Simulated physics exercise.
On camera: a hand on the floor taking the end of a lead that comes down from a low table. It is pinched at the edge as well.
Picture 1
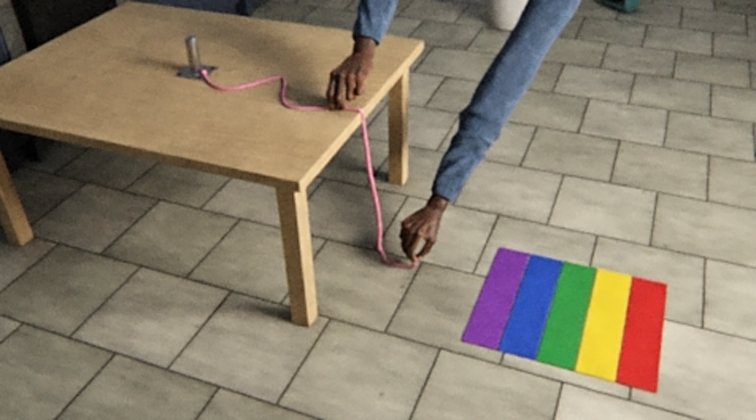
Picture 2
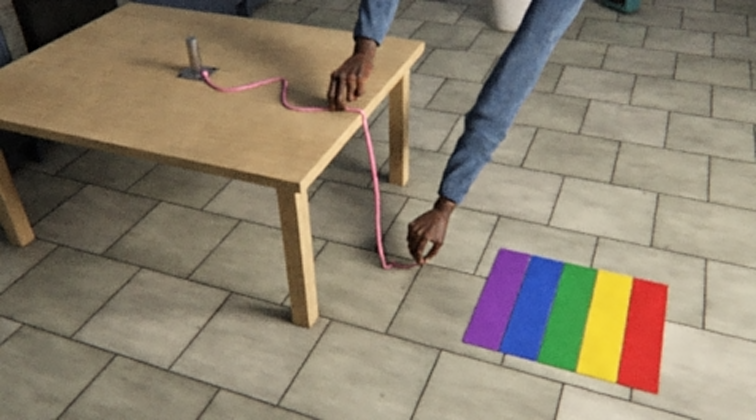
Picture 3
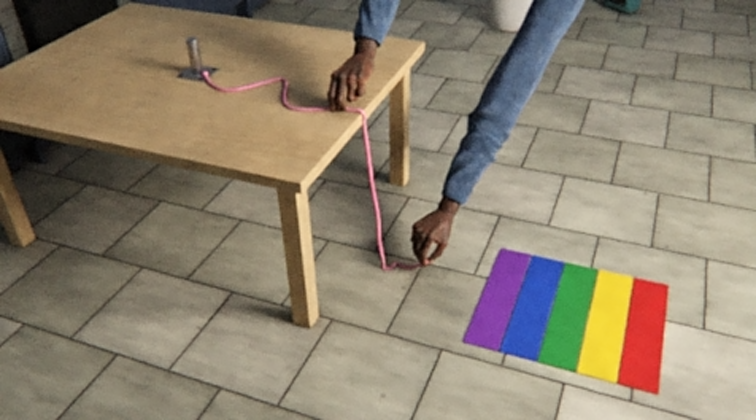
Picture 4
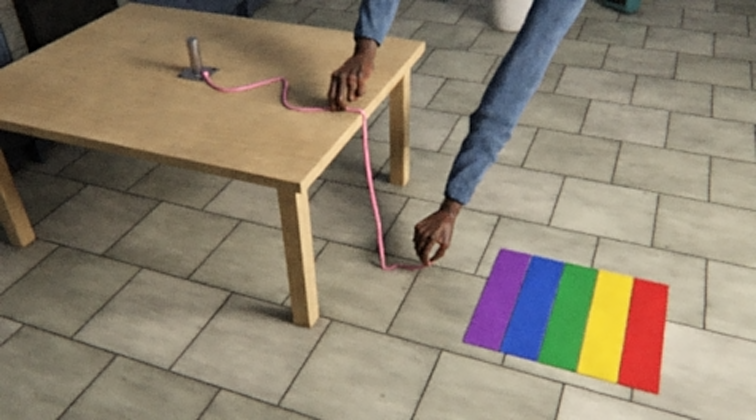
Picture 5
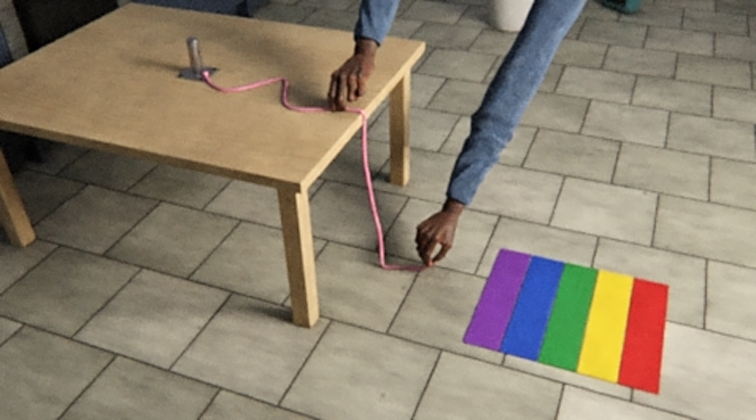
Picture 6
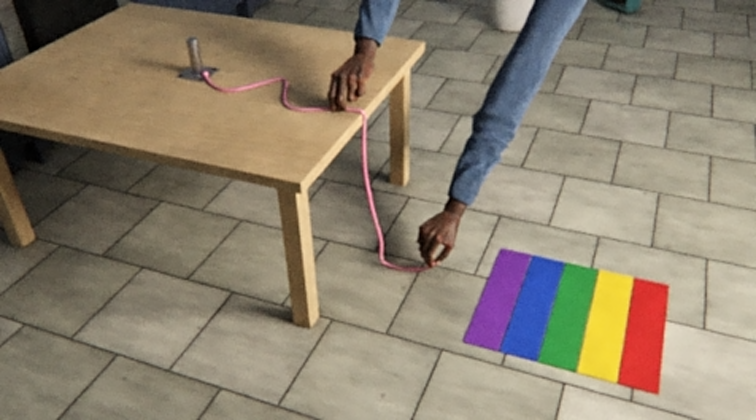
The clip opens on a pink cord running from a small metal post across a low wooden table, one hand pinching it at the edge while another holds its end near the tiled floor. The lower hand shifts slightly right, drawing the end a little toward the rainbow-striped patch, as the upper hand stays put.
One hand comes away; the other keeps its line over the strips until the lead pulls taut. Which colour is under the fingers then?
It halts on the yellow strip.
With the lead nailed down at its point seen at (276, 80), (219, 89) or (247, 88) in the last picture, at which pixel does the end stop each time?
In that order: (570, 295), (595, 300) and (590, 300).
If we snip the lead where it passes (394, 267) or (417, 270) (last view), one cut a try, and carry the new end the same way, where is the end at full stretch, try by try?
In that order: (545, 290) and (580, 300).
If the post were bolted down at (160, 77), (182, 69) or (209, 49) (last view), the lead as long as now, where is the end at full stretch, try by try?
About (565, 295), (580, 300) and (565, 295).
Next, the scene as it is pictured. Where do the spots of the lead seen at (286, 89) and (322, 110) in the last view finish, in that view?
About (320, 95), and the other about (387, 122).
Soon after, end near (539, 289); over blue.
Then, end near (582, 299); over green.
At full stretch, end near (608, 305); over yellow. Over yellow.
